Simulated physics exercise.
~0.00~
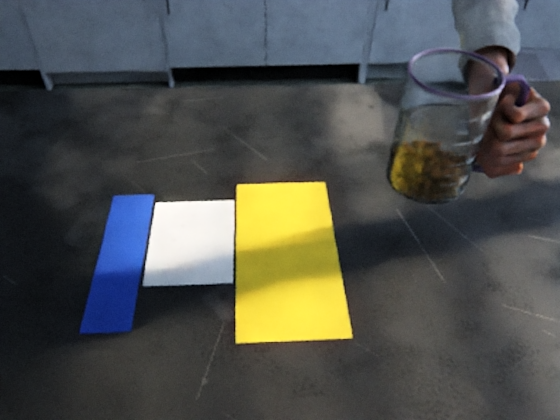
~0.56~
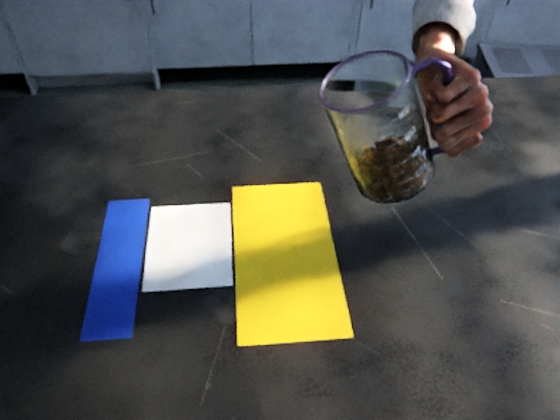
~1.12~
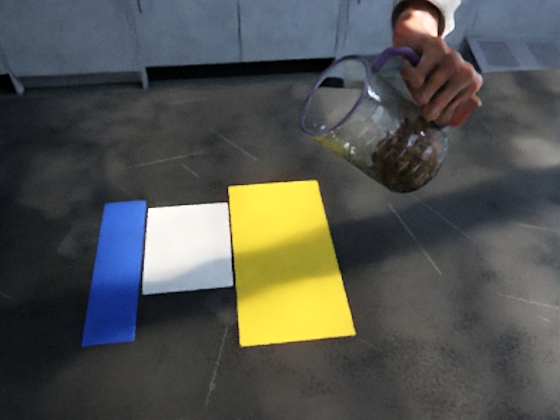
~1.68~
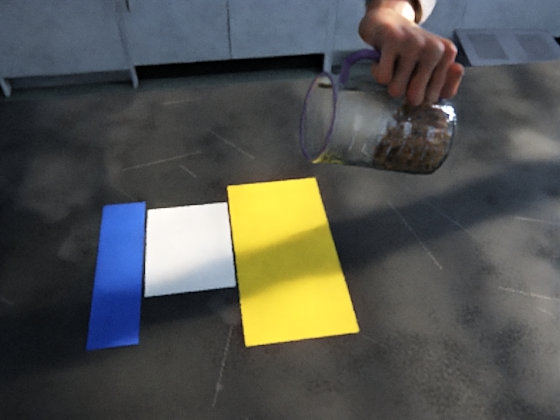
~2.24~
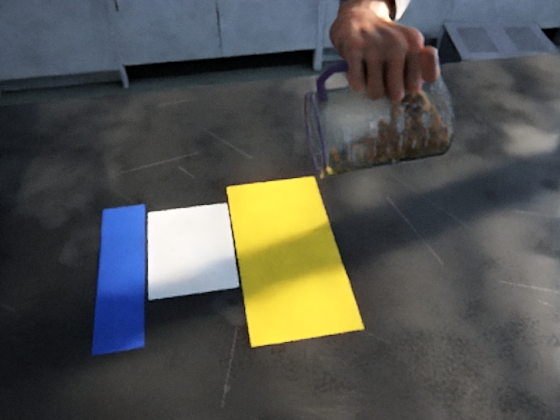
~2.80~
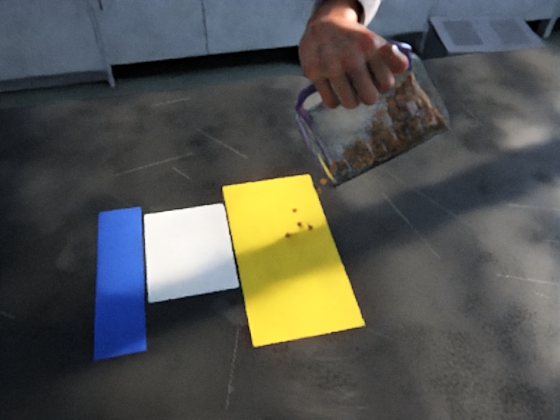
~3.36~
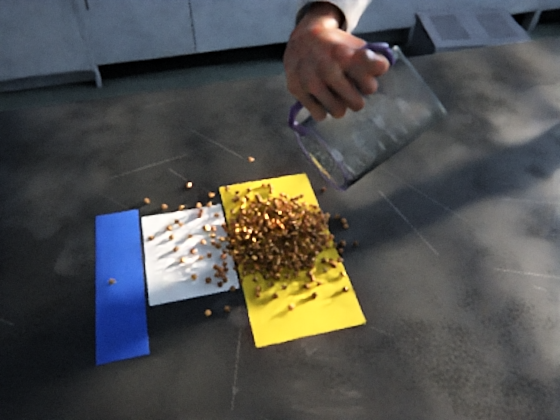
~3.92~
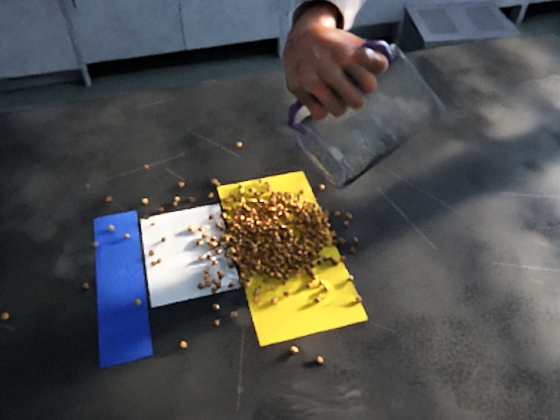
In the video, a hand moves a clear jug of roasted chickpeas left over a dark table with blue, white and yellow mats, tilting it until the chickpeas pour out. Most end heaped on the yellow mat, with others scattered across the white mat, blue mat and table.
